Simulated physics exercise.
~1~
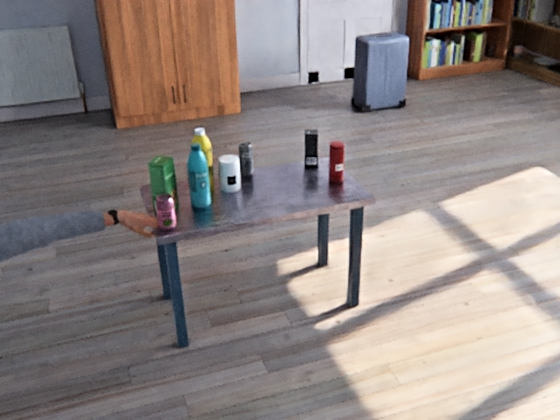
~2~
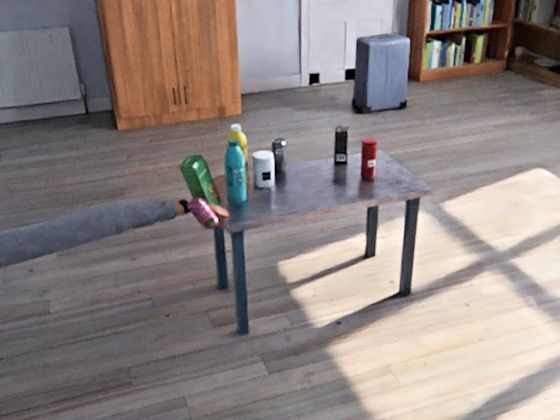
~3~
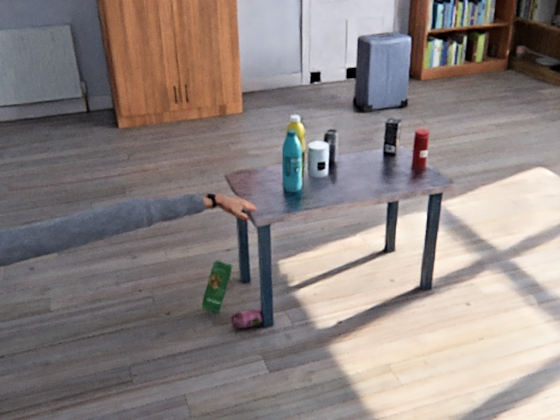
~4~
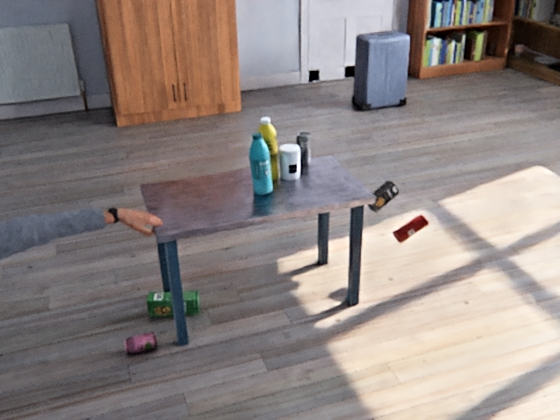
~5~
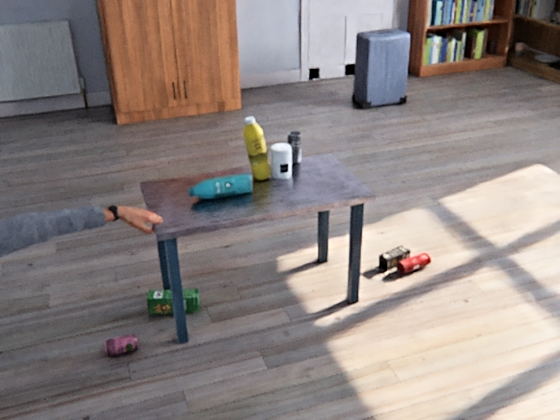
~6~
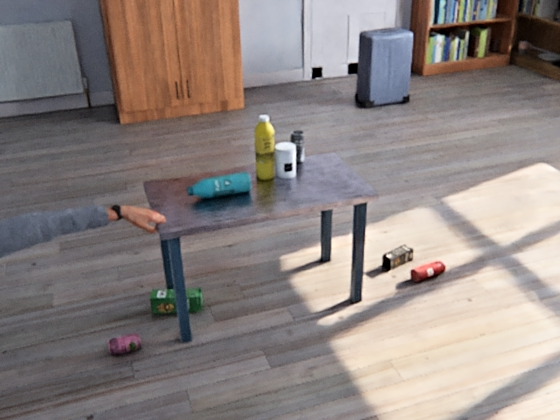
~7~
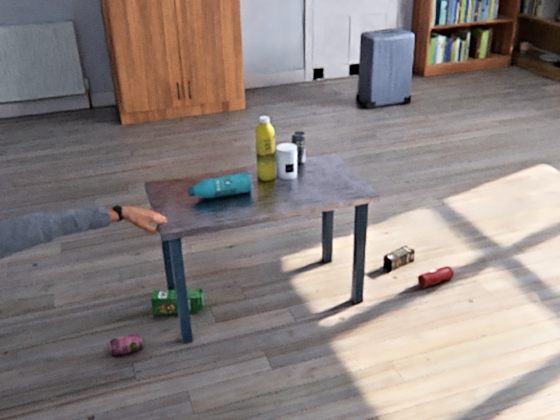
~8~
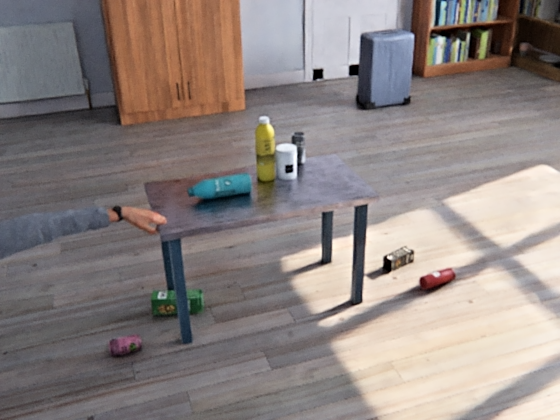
At the start, a hand grips the left edge of a small table crowded with bottles, cans and cartons. The arm shoves the table to the right, and the pink can and green carton tip off the near left corner and drop to the floor. The table is then pulled back left, and the black carton and red jar fall off its right side. The turquoise bottle topples onto the tabletop, while the red jar rolls a little farther right. Finally, the turquoise bottle lies on the table beside the upright yellow bottle, white jar and grey can, with four items on the floor.
